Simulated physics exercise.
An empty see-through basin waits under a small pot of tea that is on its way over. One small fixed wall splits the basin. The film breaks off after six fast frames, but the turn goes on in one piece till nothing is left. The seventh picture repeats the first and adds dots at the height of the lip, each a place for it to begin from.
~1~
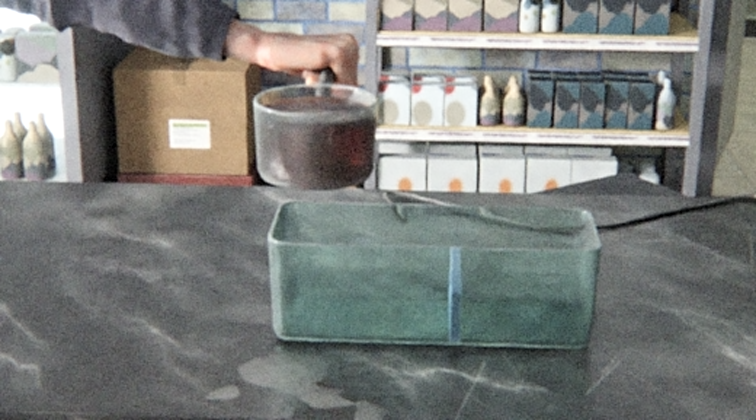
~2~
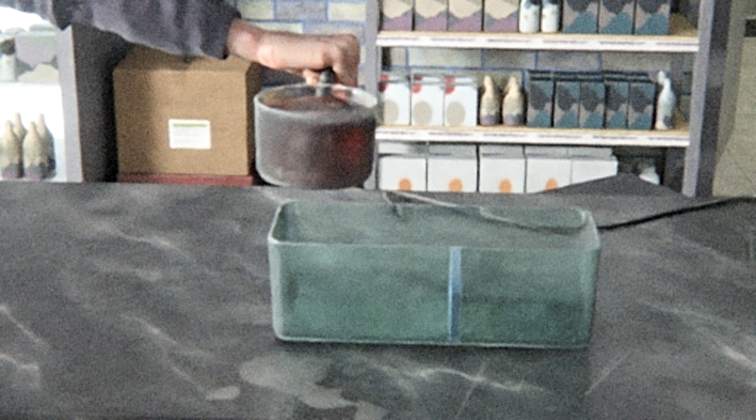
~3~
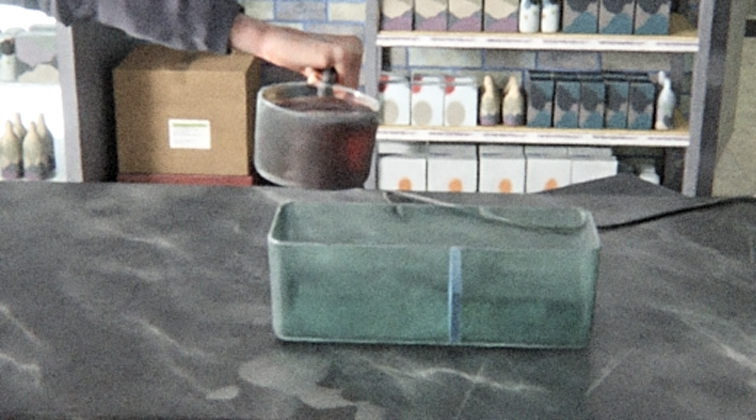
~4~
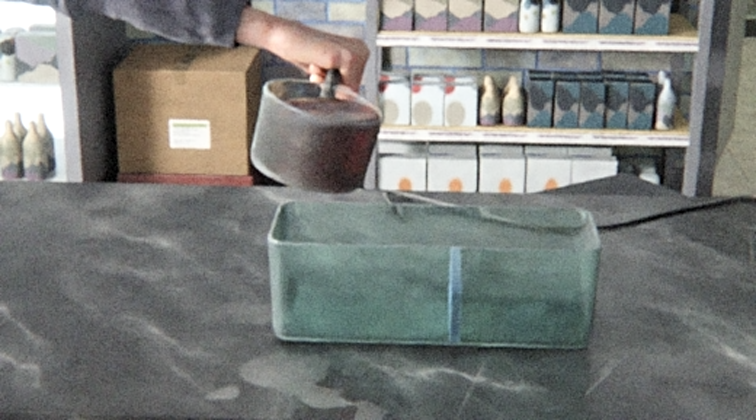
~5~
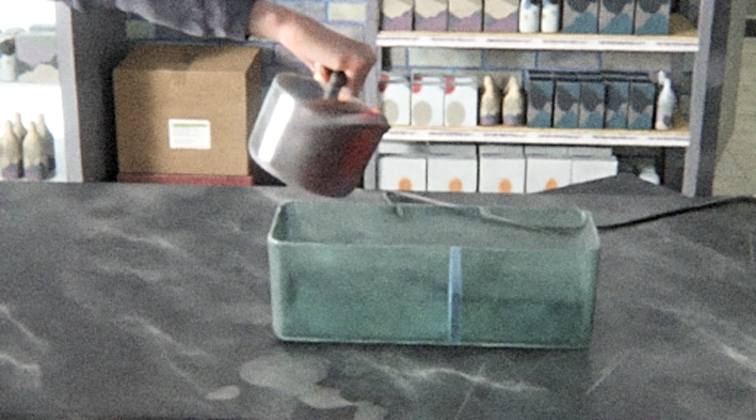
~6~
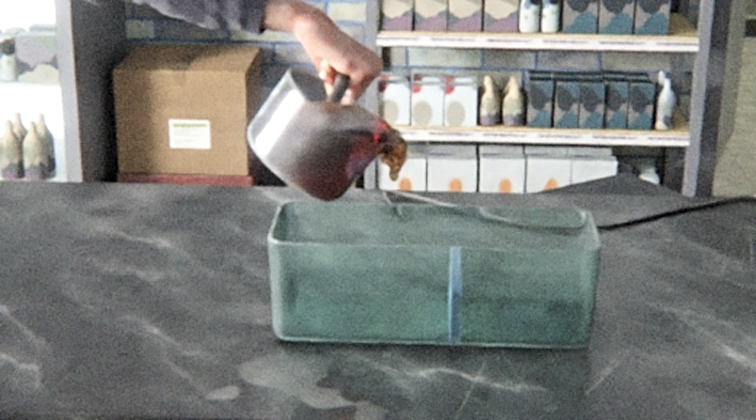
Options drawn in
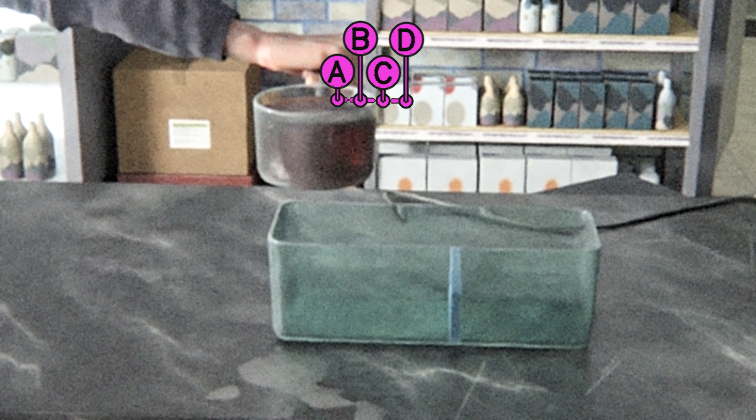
Hand tilting a small pot of dark tea rightward above an empty clear basin, the liquid starting to spill over its lip.
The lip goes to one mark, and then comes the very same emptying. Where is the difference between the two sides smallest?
Dot D.
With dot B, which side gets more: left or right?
The left one.
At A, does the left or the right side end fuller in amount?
The left side.
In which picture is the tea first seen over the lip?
In picture 5.
On the marked copy, A at (337, 99); B at (360, 100); C at (383, 100); D at (406, 101).
For dot A, about 93 % ends left of the wall and 7 % right of it.
For dot B, about 97 % ends left of the wall and 3 % right of it.
For dot C, about 82 % ends left of the wall and 15 % right of it.
For dot D, about 51 % ends left of the wall and 48 % right of it.
